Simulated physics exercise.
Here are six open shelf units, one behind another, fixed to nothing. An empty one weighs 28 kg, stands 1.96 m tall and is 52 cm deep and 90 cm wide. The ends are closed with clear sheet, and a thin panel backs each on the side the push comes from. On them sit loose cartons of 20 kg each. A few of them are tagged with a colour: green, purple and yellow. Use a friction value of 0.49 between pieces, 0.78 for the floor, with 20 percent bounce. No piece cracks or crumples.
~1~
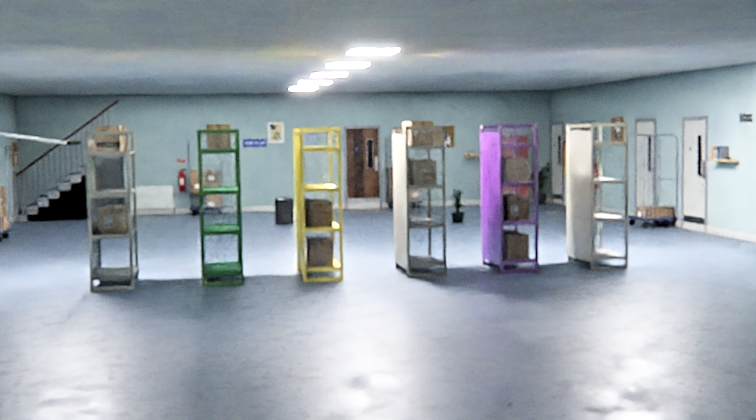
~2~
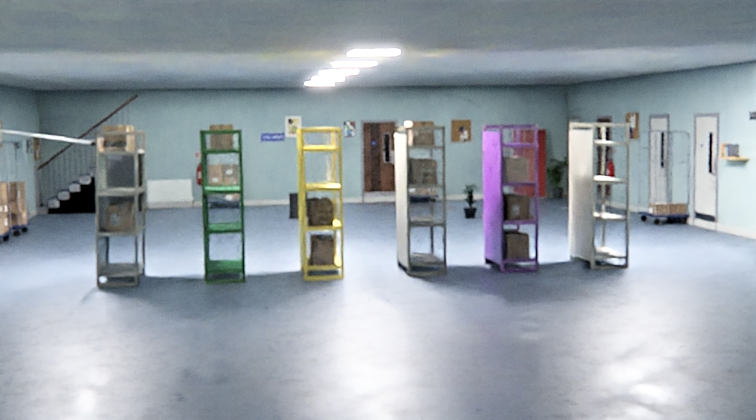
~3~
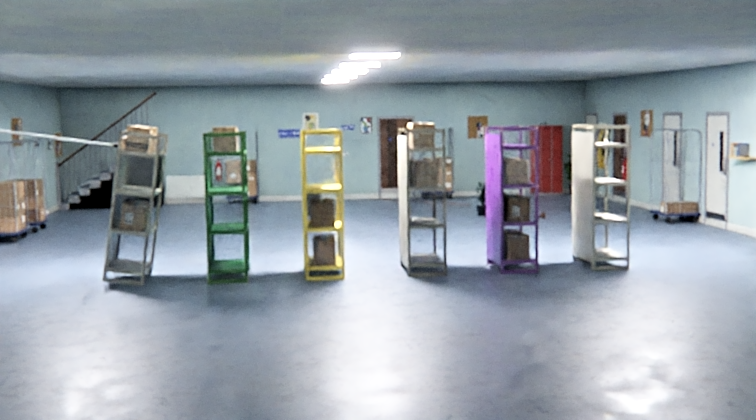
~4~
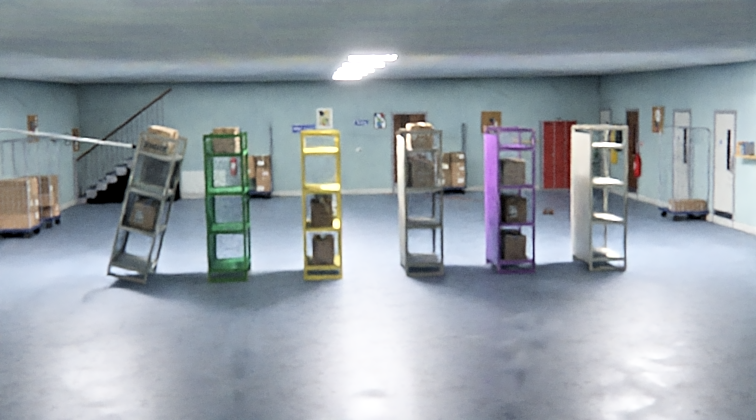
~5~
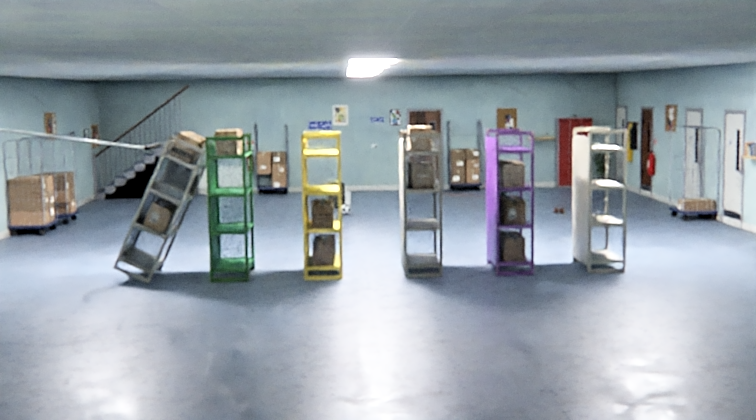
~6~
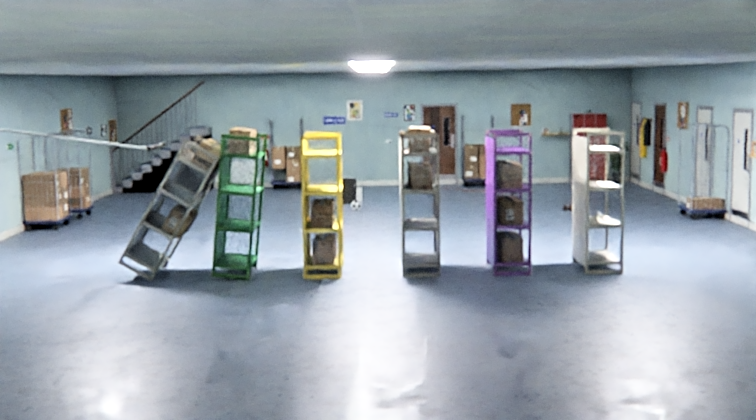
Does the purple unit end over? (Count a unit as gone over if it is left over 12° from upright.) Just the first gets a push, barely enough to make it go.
Yes, in the end it is overturned.
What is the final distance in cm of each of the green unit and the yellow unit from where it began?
Result: Green at 110 cm, yellow at 100 cm.
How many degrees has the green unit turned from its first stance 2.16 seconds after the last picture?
Measured against how it began, the tilt is near 60 degrees.
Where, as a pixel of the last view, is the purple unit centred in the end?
End point, last view: About (590, 223).
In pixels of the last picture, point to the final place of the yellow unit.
Near (395, 222).
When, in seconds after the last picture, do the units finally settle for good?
That happens at roughly 3.5 seconds.
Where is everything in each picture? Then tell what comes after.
In the first picture (we follow the side turned to the camera; the camera moves round a little), pole end (68, 143) 16 cm from the first unit; purple unit (519, 199); green unit (221, 208); yellow unit (322, 205); no other piece has moved.
In the second picture, pole end (92, 143) pushing; purple unit (519, 199).
In the third picture, pole end (115, 146) pushing; purple unit (520, 201); no other piece has moved.
In the fourth picture, pole end (133, 147) pushing; purple unit (516, 202); no other piece has moved.
In the fifth picture, pole end (146, 148) stopped; purple unit (515, 204); no other piece has moved.
In the sixth picture, pole end (148, 149) stopped; purple unit (513, 205); green unit (236, 208) tipped 6°; yellow unit (321, 208); one has shifted.
Then, 0.90 s on from the sixth picture, 6 cartons spilt or dropped; 2 of the 5 other units over; purple unit unmoved; green unit tipped 44°.
Then, 2.16 s on from the sixth picture, 14 cartons spilt or dropped; 4 of the 5 other units over; purple unit tipped 30°; green unit tipped 62°.
Finally, 20 cartons spilt or dropped; 5 of the 5 other units over; purple unit tipped 66°; green unit tipped 63°; yellow unit tipped 62°. Not one is left standing. Seen by the last camera, middles, purple unit near (590, 223), green unit near (310, 225).
